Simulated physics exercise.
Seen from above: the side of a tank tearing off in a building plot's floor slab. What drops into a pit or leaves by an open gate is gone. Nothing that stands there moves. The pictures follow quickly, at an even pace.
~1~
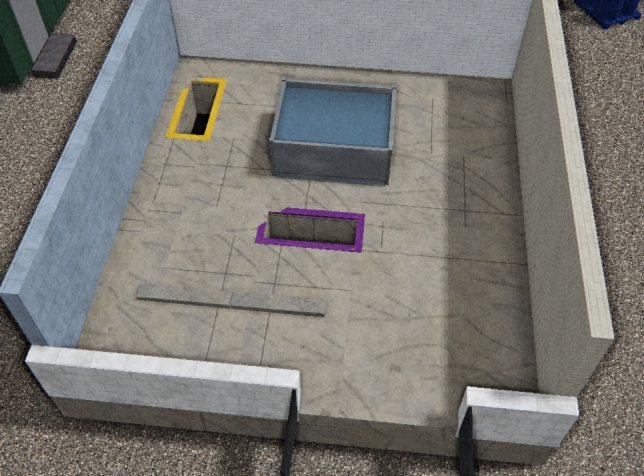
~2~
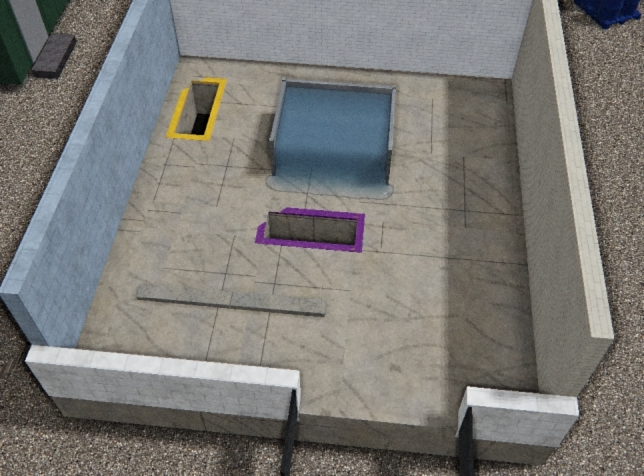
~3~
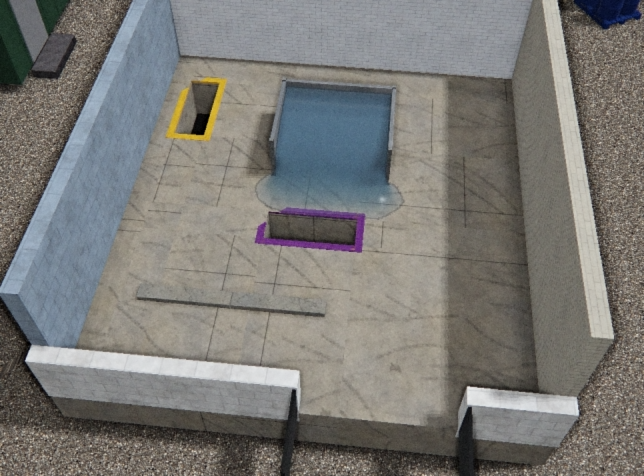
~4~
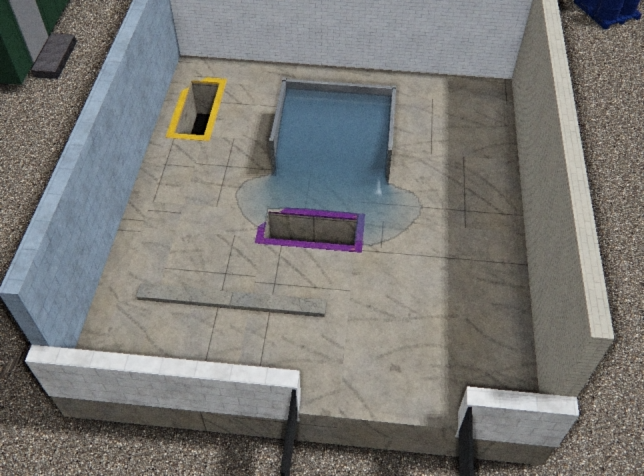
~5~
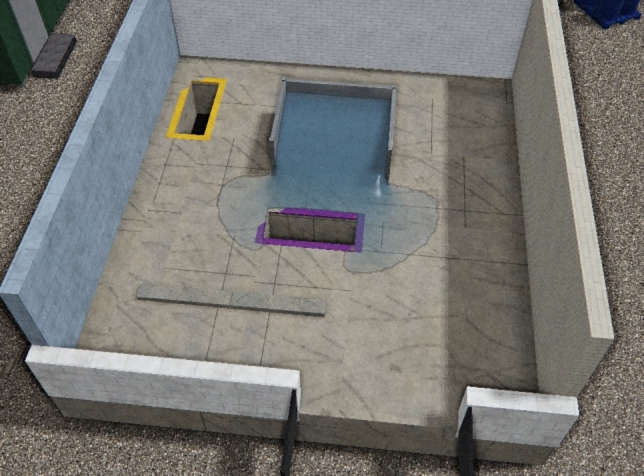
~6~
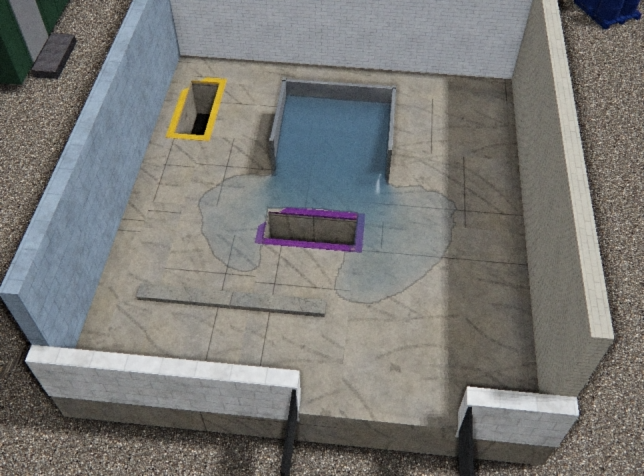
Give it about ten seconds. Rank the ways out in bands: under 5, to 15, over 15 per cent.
One by one: The gate takes from 5 to 15 %; the yellow pit takes not even 5 %; the purple pit takes above 15 %.
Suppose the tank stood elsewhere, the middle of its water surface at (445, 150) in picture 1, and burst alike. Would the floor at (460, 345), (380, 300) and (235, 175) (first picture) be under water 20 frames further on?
In that order: Awash, under water, not flooded.
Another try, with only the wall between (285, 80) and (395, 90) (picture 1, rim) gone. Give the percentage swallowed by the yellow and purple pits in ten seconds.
Parts in a hundred: Yellow 35, purple 2.
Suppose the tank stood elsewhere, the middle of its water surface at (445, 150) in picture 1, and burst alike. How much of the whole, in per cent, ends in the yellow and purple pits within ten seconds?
Roughly, in per cent: Yellow 0, purple 6.
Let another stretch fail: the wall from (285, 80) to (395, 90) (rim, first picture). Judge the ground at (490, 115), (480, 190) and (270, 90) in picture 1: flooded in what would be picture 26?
As listed: Flooded, covered, covered.
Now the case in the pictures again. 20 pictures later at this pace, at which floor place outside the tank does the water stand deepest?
Around (527, 370).
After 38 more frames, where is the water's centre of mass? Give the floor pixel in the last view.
Around (335, 262).
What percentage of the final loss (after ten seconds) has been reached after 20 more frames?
Some 80 per cent.
A moment on, water covers 30 % of the floor; the gate 0 %, the yellow pit 0 %, the purple pit 32 %.
Next, water covers 35 % of the floor; the gate 2 %, the yellow pit 0 %, the purple pit 47 %.
Then, water covers 30 % of the floor; the gate 6 %, the yellow pit 0 %, the purple pit 56 %.
Later, water covers 35 % of the floor; the gate 9 %, the yellow pit 0 %, the purple pit 61 %.
In the end, water covers 35 % of the floor; the gate 12 %, the yellow pit 0 %, the purple pit 64 %.
